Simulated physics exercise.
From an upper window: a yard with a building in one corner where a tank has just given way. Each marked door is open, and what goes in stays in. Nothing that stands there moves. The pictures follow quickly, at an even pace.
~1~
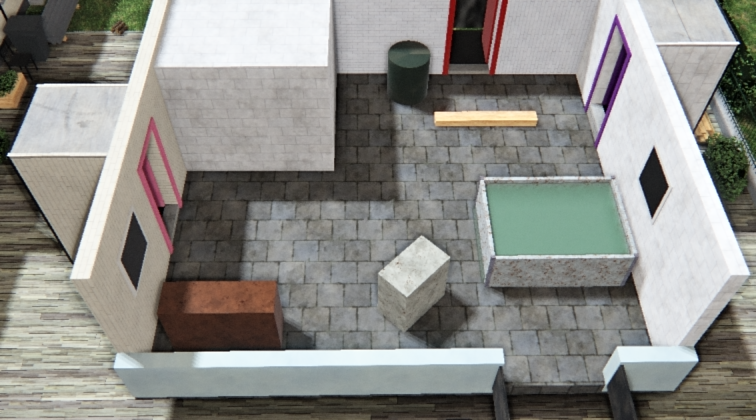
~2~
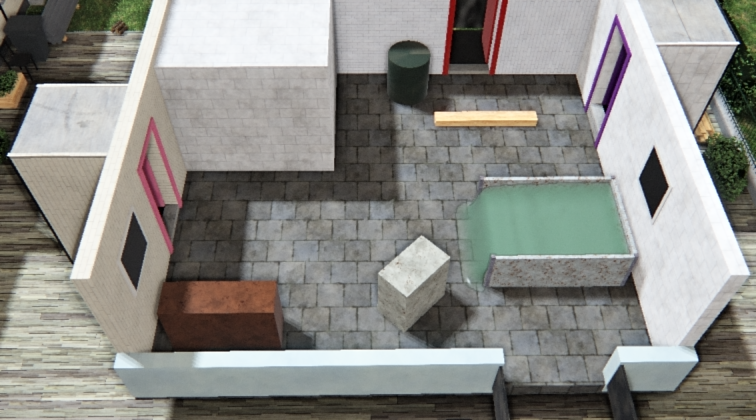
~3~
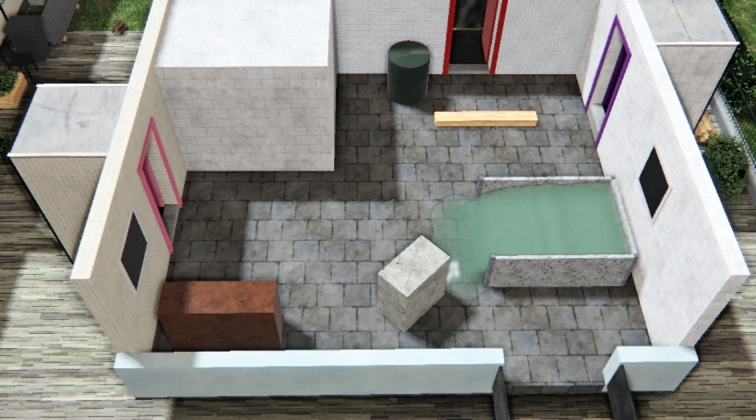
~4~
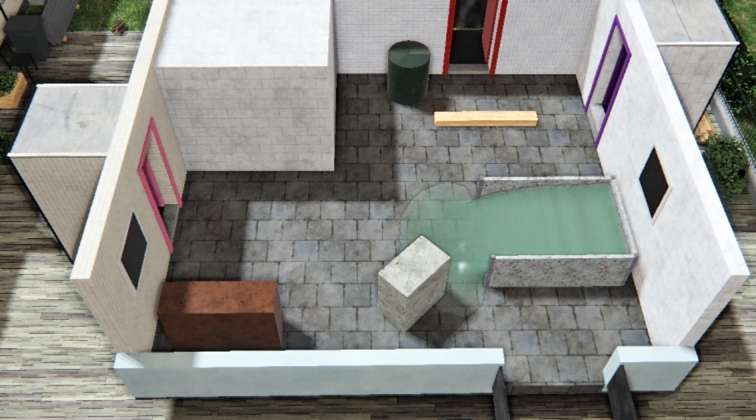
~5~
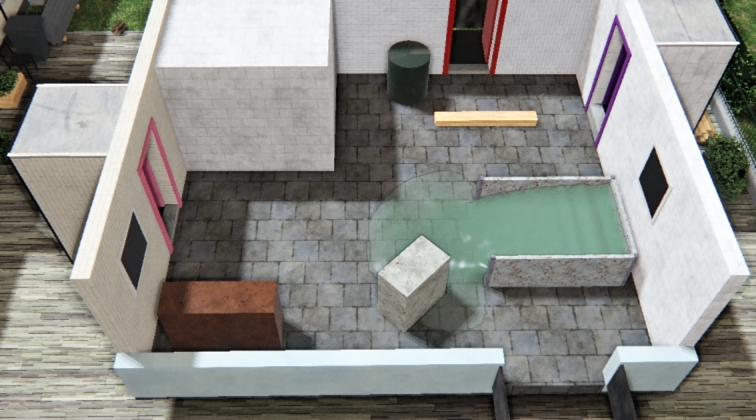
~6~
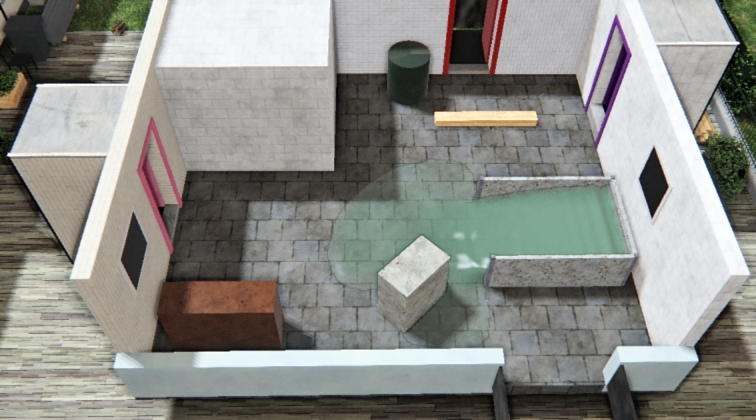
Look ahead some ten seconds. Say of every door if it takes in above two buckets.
One by one: The purple door stays under that; the pink door takes more than that; the red door stays under that.
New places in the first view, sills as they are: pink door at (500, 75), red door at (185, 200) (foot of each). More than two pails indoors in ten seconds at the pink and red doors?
One by one: Pink door holds, red door goes over.
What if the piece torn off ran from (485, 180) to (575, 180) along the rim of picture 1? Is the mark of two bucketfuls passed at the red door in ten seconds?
Then: The red one lets more in.
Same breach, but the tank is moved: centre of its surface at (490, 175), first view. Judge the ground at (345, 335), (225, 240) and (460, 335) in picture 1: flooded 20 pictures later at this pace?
In that order: Awash, awash, free of water.
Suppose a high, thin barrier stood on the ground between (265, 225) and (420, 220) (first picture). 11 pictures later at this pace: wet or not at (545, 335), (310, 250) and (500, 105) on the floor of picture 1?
One after the other: No water, flooded, no water.
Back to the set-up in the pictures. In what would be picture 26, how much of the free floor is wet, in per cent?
Close to 60 %.
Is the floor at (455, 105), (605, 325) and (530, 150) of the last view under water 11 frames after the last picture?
One after the other: Not flooded, free of water, not flooded.
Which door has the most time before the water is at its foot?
The purple-painted one.
A moment on, water covers 40 % of the floor; the purple door not reached, the pink door not reached, the red door not reached.
Next, water covers 55 % of the floor; the purple door not reached, the pink door over two buckets in, the red door not reached.
Then, water covers 60 % of the floor; the purple door not reached, the pink door far over two buckets in, the red door not reached.
Later, water covers 70 % of the floor; the purple door not reached, the pink door far over two buckets in, the red door wet at the sill, nothing in.
In the end, water covers 95 % of the floor; the purple door wet at the sill, nothing in, the pink door far over two buckets in, the red door wet at the sill, nothing in.
